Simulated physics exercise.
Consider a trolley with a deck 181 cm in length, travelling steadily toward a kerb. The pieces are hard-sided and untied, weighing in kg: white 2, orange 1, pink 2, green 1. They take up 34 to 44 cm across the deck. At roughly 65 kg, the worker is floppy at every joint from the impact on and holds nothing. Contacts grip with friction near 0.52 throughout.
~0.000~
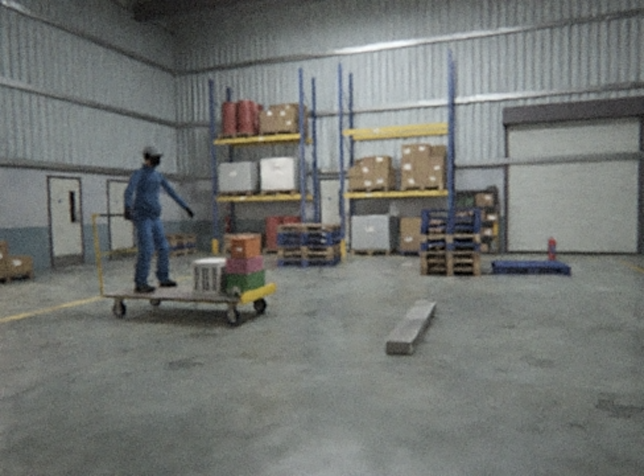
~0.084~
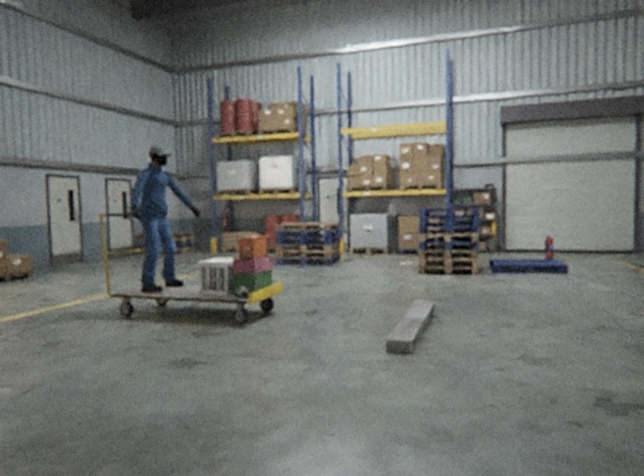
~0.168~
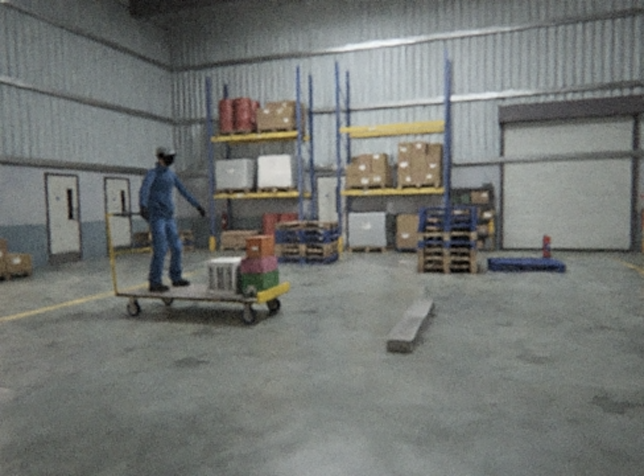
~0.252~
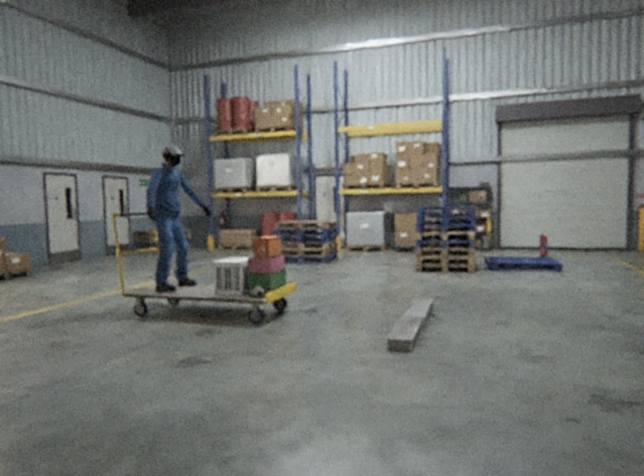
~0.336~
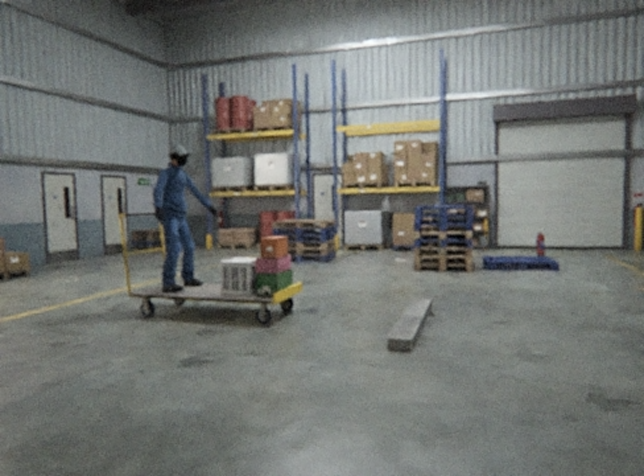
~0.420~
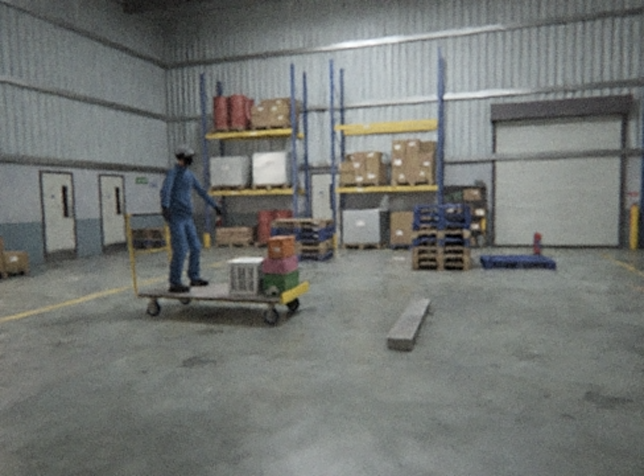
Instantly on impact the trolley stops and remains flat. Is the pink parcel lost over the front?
Odds are it sticks with its ride.
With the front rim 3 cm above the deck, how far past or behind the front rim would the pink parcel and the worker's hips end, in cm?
The pink item would stop 10 cm behind the front rim, and the hips 120 cm behind it.
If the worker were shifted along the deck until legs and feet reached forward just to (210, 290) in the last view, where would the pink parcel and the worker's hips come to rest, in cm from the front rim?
You'd see the pink one end 10 cm behind and the hips 110 cm behind the front rim.
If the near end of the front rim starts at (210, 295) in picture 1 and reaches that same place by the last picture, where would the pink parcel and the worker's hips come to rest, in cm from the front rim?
Pink 60 past, hips 70 behind.
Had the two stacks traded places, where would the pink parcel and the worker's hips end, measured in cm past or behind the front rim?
Outcome - pink: 50 cm behind rim; hips: 120 cm behind rim.
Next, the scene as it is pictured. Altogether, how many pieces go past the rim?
The number of pieces is 0.
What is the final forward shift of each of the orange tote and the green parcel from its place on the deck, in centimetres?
Orange 10, green 0; both in cm.
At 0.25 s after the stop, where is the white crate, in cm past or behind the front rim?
Behind the rim, near 50 cm.
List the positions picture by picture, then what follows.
The first frame shows pink parcel (245, 264), hips (147, 217), rim corner (242, 301); 0 cm covered, 167 to go.
The second frame shows pink parcel (252, 264), hips (153, 217), rim corner (250, 301); 8 cm covered, 159 to go.
The third frame shows pink parcel (259, 264), hips (160, 216), rim corner (258, 301); 16 cm covered, 151 to go.
The fourth frame shows pink parcel (267, 264), hips (166, 216), rim corner (266, 301); 25 cm covered, 142 to go.
The fifth frame shows pink parcel (274, 264), hips (173, 217), rim corner (274, 301); 33 cm covered, 134 to go.
The sixth frame shows pink parcel (280, 264), hips (179, 217), rim corner (282, 301); 41 cm covered, 126 to go. Speed about 1.0 m/s.
The wheels strike at 1.71 s.
After 2.26 s the pink parcel is 12 cm behind the rim, tilted 0°, near (399, 267) in the last picture's view.
After 2.71 s the pink parcel is 11 cm behind the rim, tilted 5°, near (400, 267) in the last picture's view.
At rest, 3.7 s, nothing is past the rim; behind it, white crate, orange tote, pink parcel, green parcel and the worker's hips.
